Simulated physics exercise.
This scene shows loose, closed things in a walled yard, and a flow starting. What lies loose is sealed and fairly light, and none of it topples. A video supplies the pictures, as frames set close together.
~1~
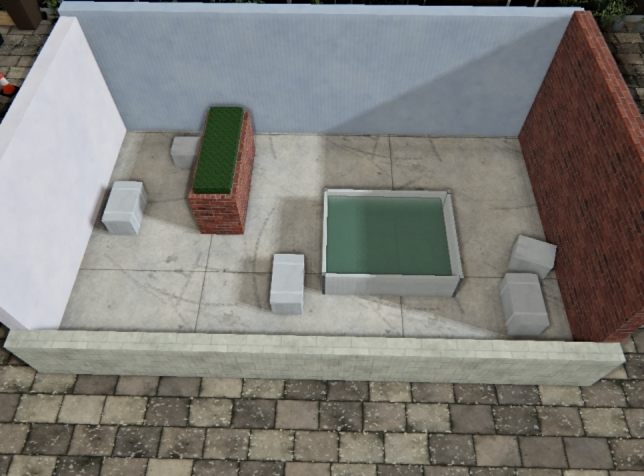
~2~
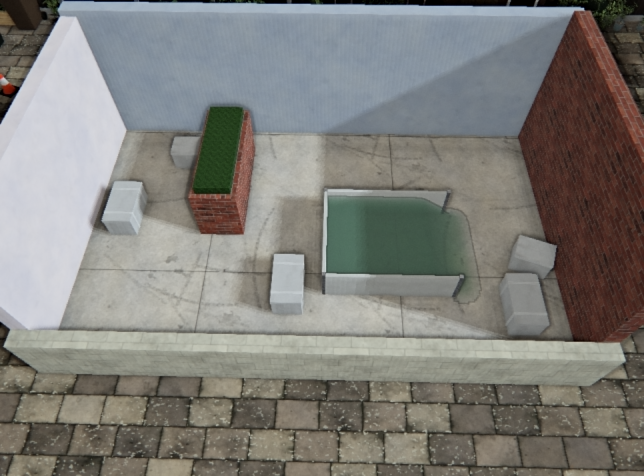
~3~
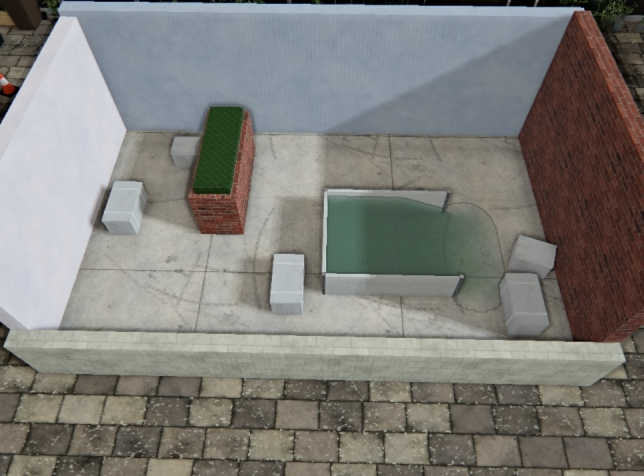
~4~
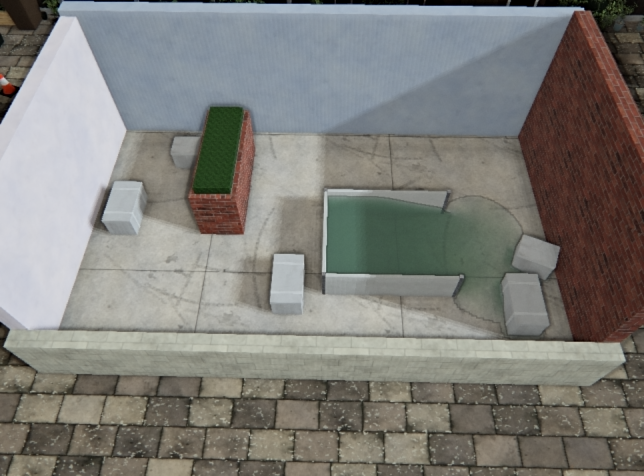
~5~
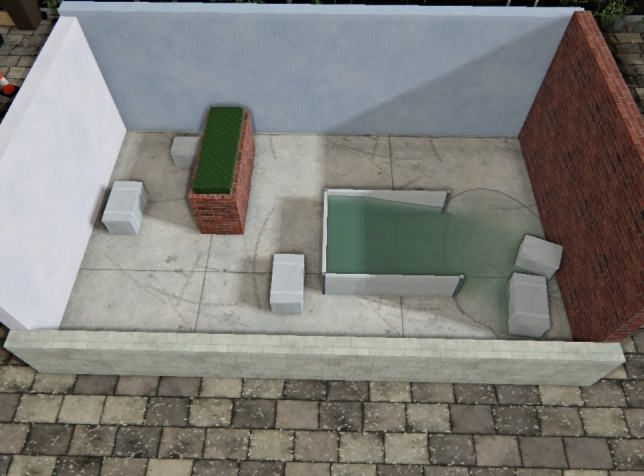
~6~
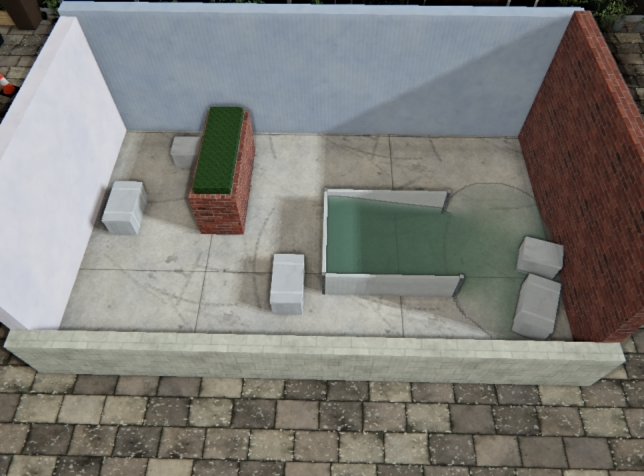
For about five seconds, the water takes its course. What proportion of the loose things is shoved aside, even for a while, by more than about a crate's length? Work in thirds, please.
It lands in the middle band.
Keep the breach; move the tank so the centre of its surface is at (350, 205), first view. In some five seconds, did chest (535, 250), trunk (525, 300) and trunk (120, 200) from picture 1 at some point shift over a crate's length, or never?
In order: Went well off, went well off, remained close by.
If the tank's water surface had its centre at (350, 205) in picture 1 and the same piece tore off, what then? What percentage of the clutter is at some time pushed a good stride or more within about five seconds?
It works out near 40 %.
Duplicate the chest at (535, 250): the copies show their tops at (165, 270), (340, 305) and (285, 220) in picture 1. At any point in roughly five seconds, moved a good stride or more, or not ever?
Item by item: Remains in place, goes the distance, remains in place.
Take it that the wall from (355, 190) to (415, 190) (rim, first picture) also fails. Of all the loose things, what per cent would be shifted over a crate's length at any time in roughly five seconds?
Roughly 0 %.
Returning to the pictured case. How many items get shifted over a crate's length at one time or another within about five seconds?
By my count, 3.
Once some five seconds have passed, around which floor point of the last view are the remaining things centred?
Roughly at (256, 248).
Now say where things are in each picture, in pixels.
The first frame shows a trunk at (527, 298) rests on the ground; a chest at (536, 250) rests on the ground; 0 of 5 have shifted.
The second frame shows a trunk at (527, 298), on the bottom; a chest at (536, 250), on the bottom; 0 of 5 have shifted.
The third frame shows a trunk at (527, 298), on the bottom; a chest at (536, 250), on the bottom; 0 of 5 have shifted.
The fourth frame shows a trunk at (527, 298) rests on the ground; a chest at (539, 251) rests on the ground, close to its start; 0 of 5 have shifted.
The fifth frame shows a trunk at (531, 299) rests on the ground, close to its start; a chest at (542, 251), on the bottom, close to its start; 2 of 5 have shifted.
The sixth frame shows a trunk at (541, 301) rests on the ground, close to its start; a chest at (544, 252) floats, close to its start; 2 of 5 have shifted.
A moment on, 0 of 5 are well off their spots; 1 afloat.
Next, 1 of 5 are well off their spots; 2 afloat.
Later, 2 of 5 are well off their spots; 2 afloat.
In the end, 3 of 5 are well off their spots, and 3 have been at some point; 2 afloat.
